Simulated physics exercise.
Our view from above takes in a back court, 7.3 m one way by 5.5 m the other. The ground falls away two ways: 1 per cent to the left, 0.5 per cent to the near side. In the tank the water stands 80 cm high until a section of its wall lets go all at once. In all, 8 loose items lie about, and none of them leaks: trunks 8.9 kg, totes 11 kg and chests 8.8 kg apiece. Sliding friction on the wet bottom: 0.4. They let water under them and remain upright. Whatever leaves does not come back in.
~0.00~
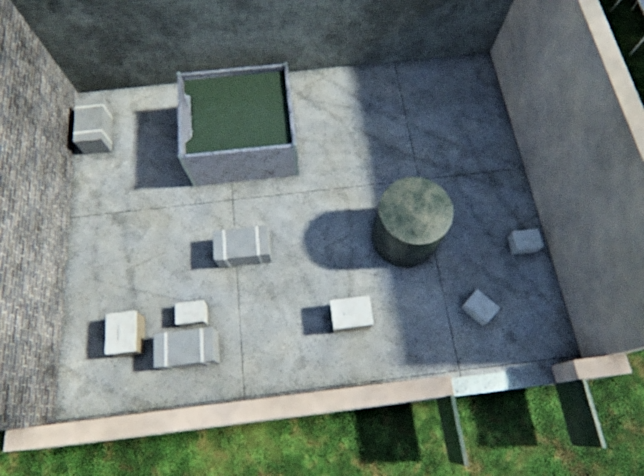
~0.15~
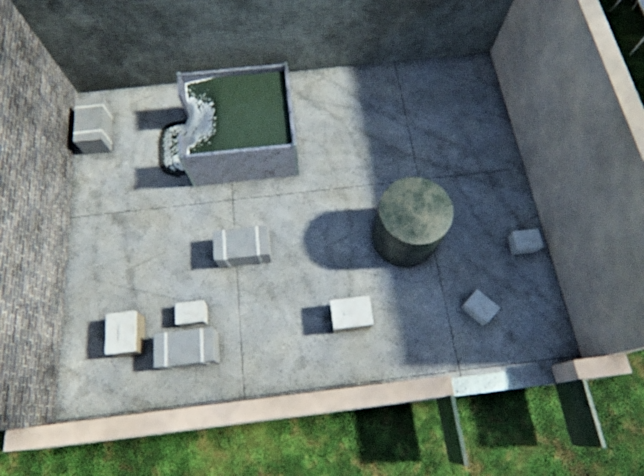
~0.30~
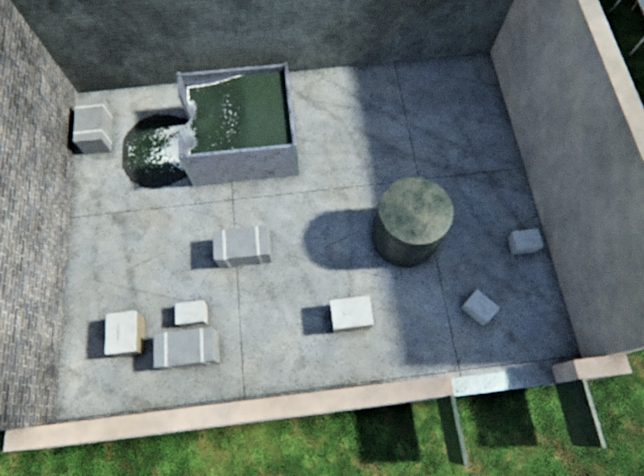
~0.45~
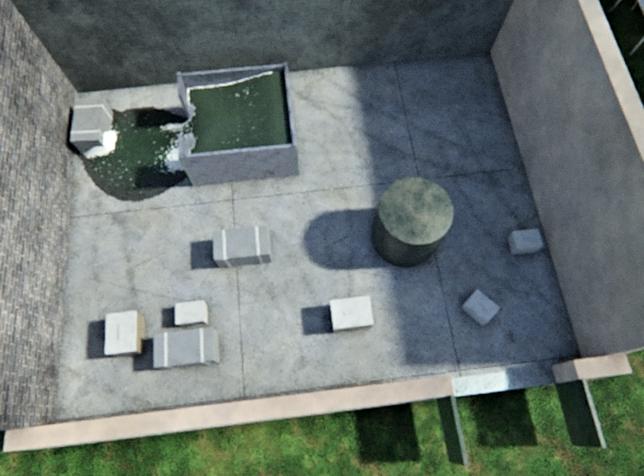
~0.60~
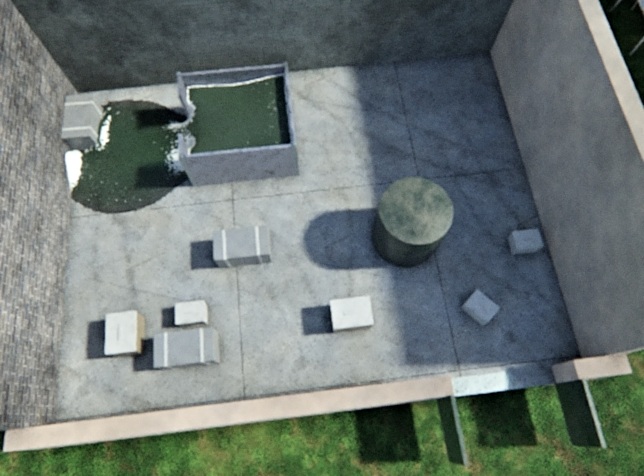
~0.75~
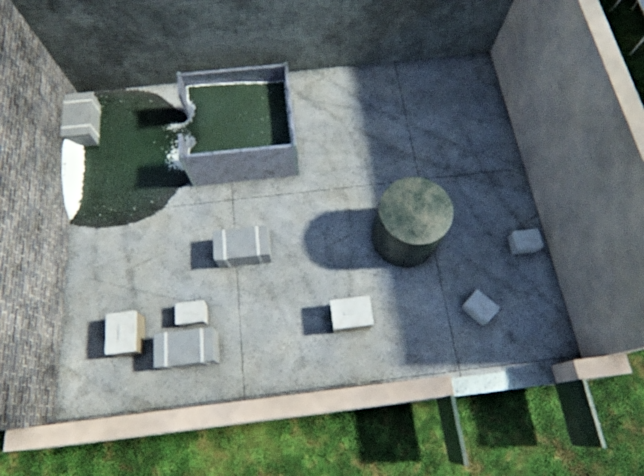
In this clip, seen from above, dark green water pours through a gap in the left side of a raised tank in a walled court, spreads across the paving to the left wall, and nudges a pale box slightly left.
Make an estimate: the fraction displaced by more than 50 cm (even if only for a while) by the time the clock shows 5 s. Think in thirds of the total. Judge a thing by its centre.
My guess is it is going to land in the middle band.
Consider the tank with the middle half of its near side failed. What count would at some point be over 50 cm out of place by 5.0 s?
5.
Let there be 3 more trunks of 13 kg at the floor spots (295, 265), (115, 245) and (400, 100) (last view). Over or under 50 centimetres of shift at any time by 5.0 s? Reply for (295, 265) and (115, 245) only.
In order: Within it, beyond it.
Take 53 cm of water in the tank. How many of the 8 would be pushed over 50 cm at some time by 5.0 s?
Then 2 of them.
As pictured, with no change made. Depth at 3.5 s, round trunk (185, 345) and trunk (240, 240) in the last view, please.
Roughly 5 and 0 cm.
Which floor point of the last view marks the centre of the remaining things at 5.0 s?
Near (312, 273).
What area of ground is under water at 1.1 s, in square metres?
Close to 7.5 m2, I'd say.
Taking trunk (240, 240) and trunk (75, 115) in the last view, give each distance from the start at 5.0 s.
In turn: 0 cm, 140 cm.
After 1.1 s 0 of 8 are over 50 cm from their spots; 1 afloat.
After 2.2 s 0 of 8 are over 50 cm from their spots; 1 afloat.
After 3.5 s 2 of 8 are over 50 cm from their spots; 2 afloat.
After 5.0 s 3 of 8 are over 50 cm from their spots, and 3 have been at some point; 3 afloat.
